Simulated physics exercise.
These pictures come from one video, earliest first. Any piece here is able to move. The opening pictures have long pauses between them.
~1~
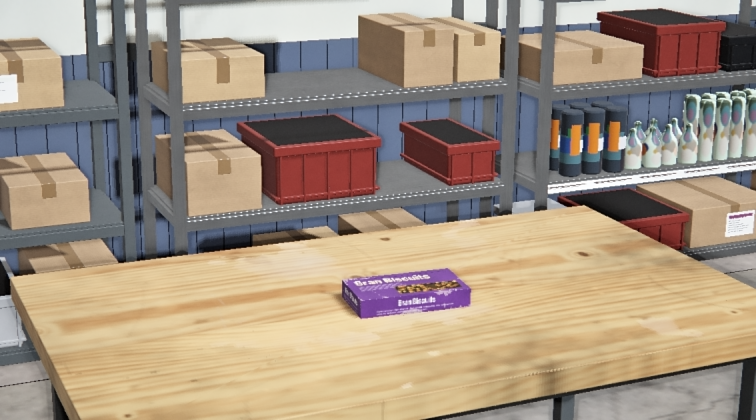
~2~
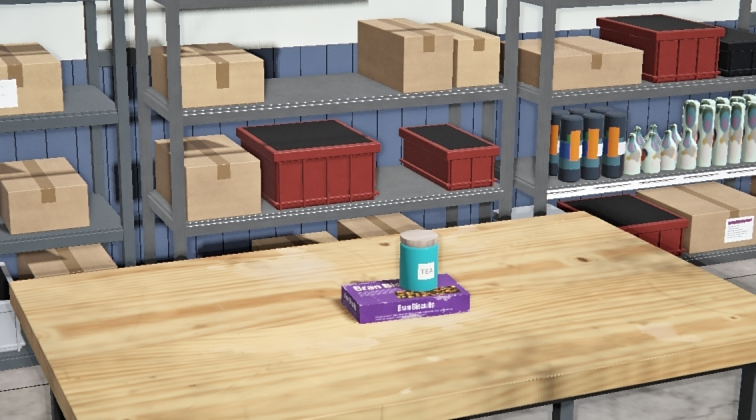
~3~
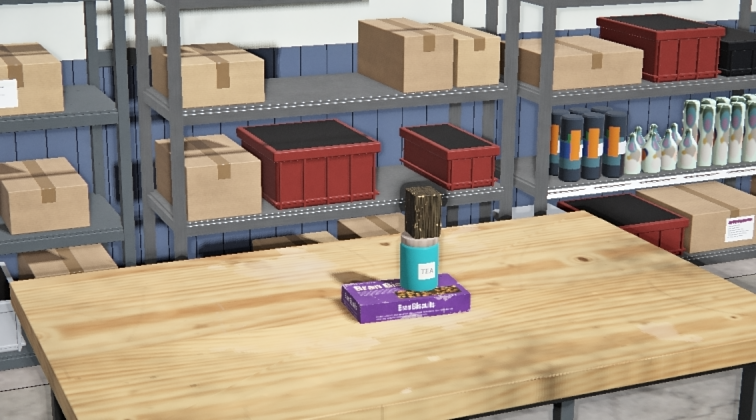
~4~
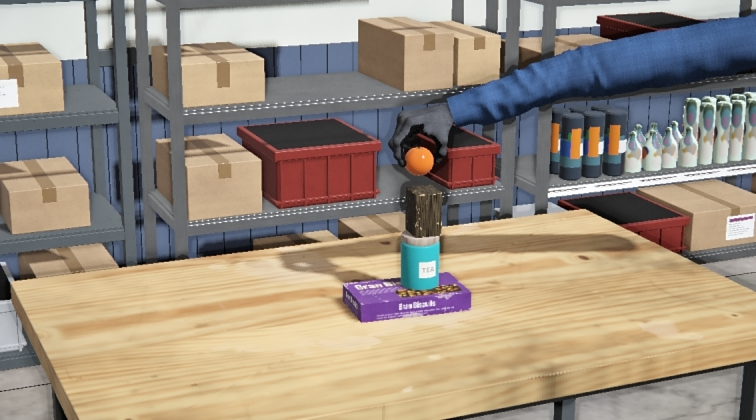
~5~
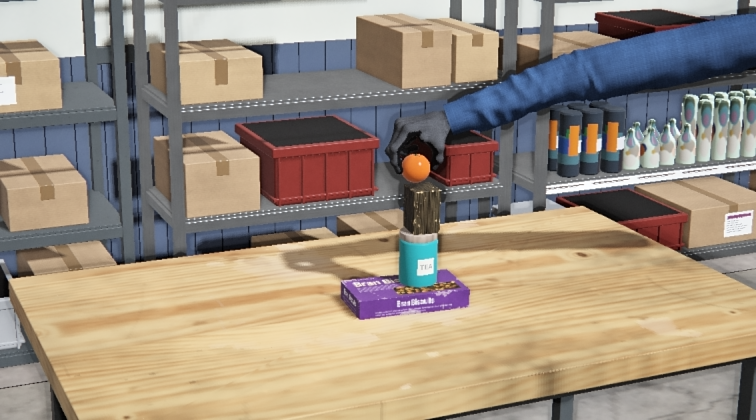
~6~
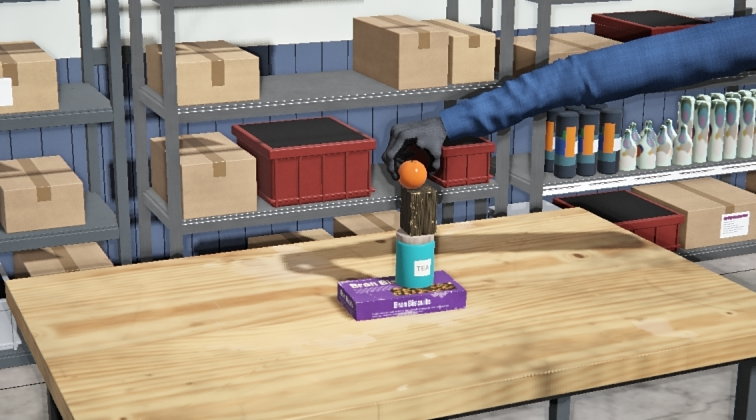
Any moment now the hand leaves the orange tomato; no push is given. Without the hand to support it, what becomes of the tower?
Turns out it stands firm.
Then, 0.60 s on from there, things are still on the move.
Then, 1.50 s on from there, no change.
Then, 2.60 s on from there, things are still on the move.
In the end, all 4 unmoved. At the end, from the last picture's camera, orange tomato near (412, 175). The pile keeps its balance.
